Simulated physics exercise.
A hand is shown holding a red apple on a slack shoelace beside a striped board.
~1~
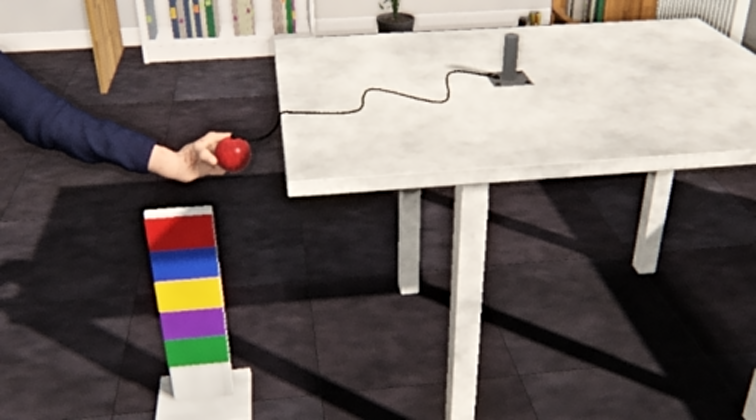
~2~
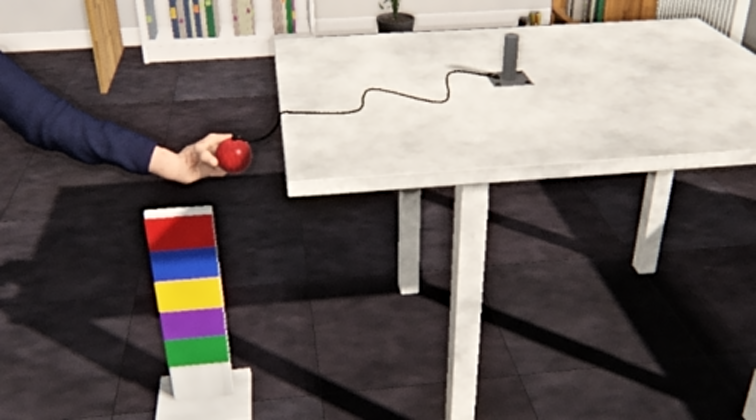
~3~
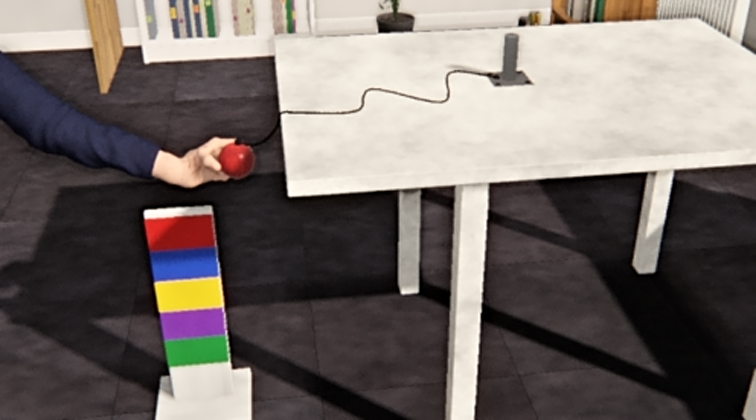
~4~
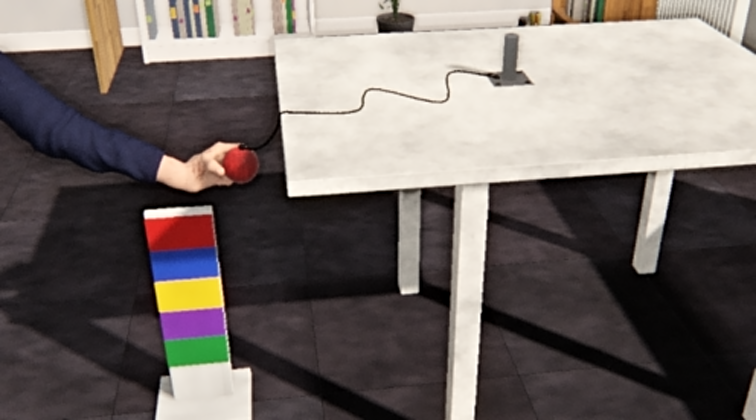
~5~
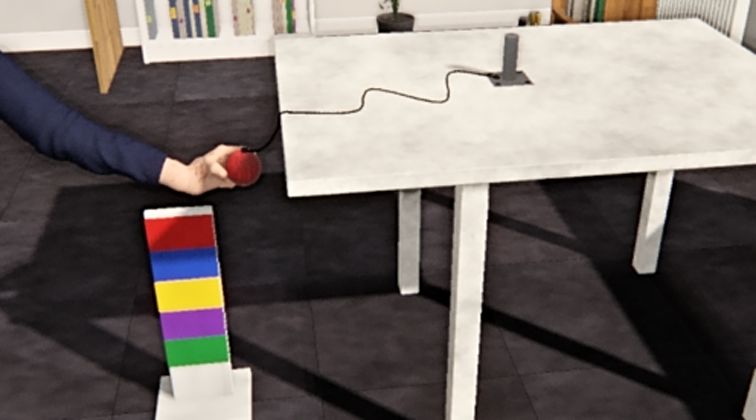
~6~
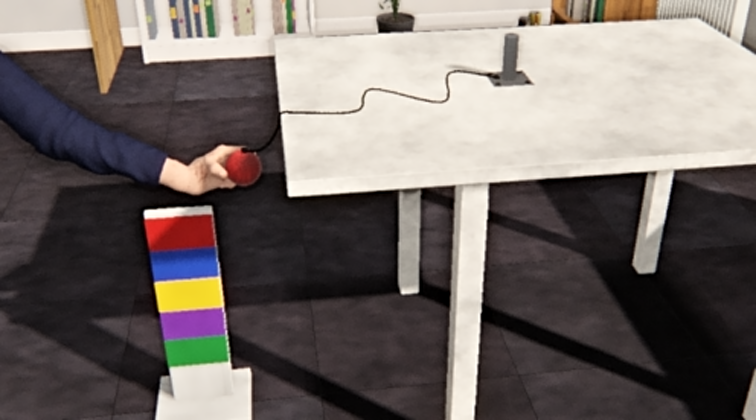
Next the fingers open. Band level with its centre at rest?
Yellow.
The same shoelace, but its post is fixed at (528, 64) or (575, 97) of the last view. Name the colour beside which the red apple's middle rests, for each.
It comes out blue the first time and blue the second time.
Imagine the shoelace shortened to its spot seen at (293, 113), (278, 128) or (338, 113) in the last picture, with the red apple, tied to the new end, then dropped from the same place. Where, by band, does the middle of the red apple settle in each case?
Lab note - try 1: Red; try 2: Blue; try 3: No band.
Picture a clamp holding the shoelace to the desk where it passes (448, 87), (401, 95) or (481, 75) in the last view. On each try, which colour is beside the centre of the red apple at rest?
It ends beside blue the first time, red the second and yellow the third.
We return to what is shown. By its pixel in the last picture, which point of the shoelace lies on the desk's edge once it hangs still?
It sits at about (364, 95).
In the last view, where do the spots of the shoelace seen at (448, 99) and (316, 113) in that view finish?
The first ends at (382, 95) and the second at (284, 192).
Early on, apple near (278, 272); level with yellow.
Midway, apple near (292, 284); level with yellow.
Finally, apple near (292, 286); level with yellow. At yellow.
